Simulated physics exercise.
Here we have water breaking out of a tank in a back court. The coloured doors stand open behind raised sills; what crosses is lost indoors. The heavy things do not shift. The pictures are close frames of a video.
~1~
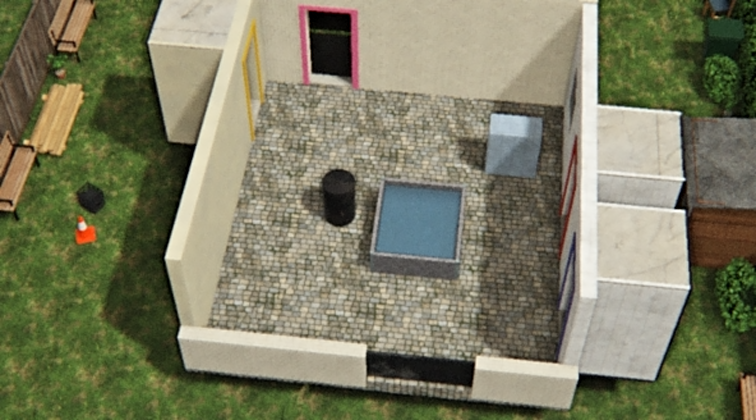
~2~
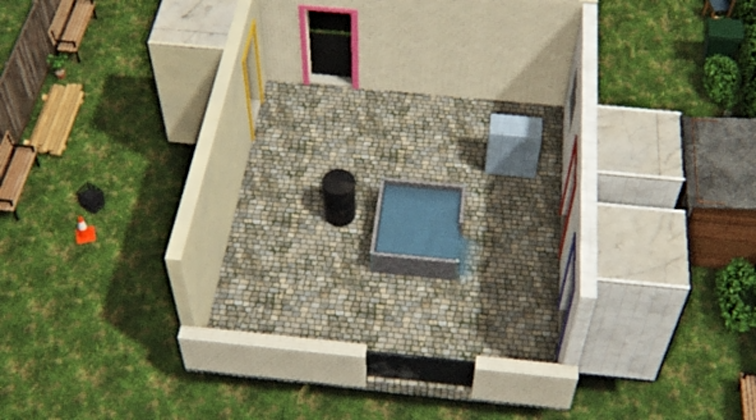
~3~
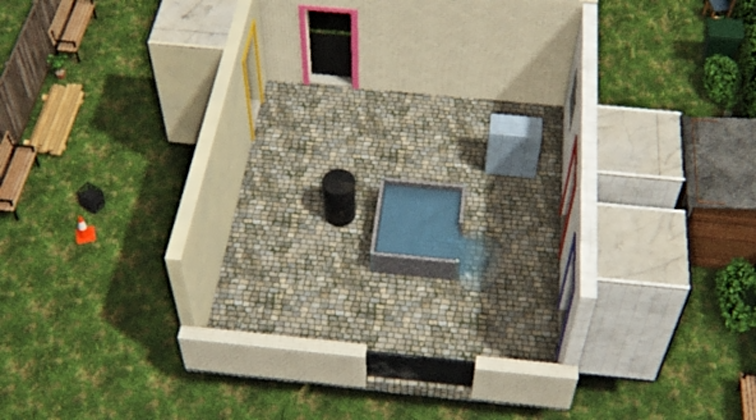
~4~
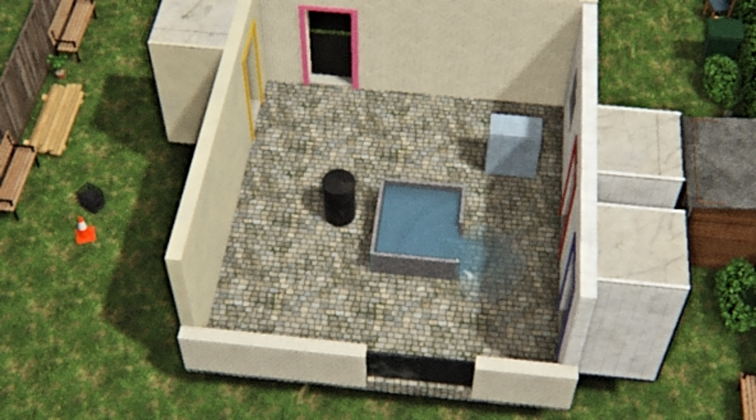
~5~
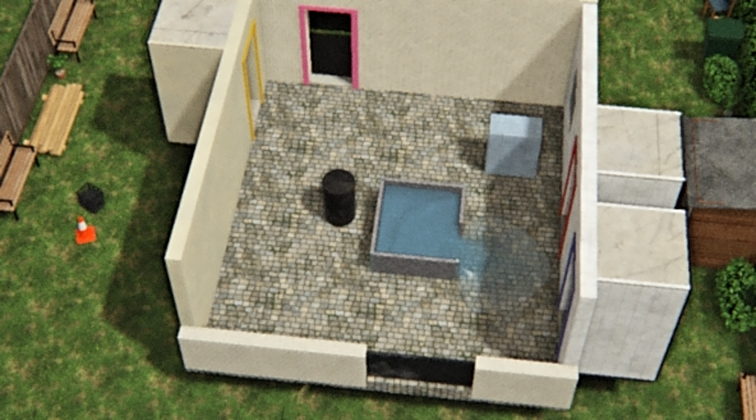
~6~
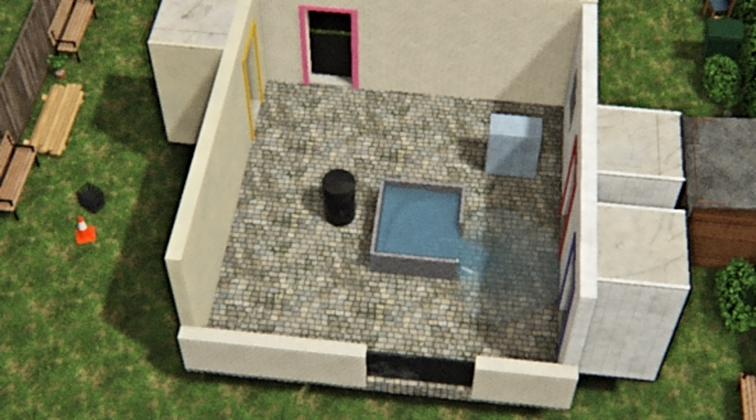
At first, a square tank of blue water stands whole and still on the cobbled floor of a walled court, near a black barrel and a pale box. Then its right side opens near the lower corner and water pours out, spreading rightward across the stones in a widening sheet.
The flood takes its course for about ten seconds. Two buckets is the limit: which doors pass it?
In the end: The yellow door admits no more than that; the red door lets in a lot; the pink door admits no more than that; the blue door lets in a lot.
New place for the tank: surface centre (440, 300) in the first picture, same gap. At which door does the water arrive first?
I say the blue one.
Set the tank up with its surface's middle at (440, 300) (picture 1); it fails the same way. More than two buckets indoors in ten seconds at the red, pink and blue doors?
Red door is under, pink door keeps below it, blue door goes over.
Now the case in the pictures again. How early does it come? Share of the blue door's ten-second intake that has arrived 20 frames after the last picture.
Some 75 per cent.
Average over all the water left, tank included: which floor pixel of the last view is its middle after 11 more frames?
I would point to (468, 259).
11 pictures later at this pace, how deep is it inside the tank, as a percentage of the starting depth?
Near 52 in a hundred.
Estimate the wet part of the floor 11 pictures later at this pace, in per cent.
Some 15 per cent.
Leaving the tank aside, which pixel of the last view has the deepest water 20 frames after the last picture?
Roughly at (541, 386).
A moment on, water covers 15 % of the floor; the yellow door not reached, the red door under two buckets in, the pink door not reached, the blue door wet at the sill, nothing in.
Next, water covers 15 % of the floor; the yellow door not reached, the red door over two buckets in, the pink door not reached, the blue door under two buckets in.
Then, water covers 25 % of the floor; the yellow door not reached, the red door over two buckets in, the pink door not reached, the blue door over two buckets in.
Later, water covers 55 % of the floor; the yellow door not reached, the red door far over two buckets in, the pink door not reached, the blue door over two buckets in.
In the end, water covers 75 % of the floor; the yellow door not reached, the red door far over two buckets in, the pink door not reached, the blue door over two buckets in.
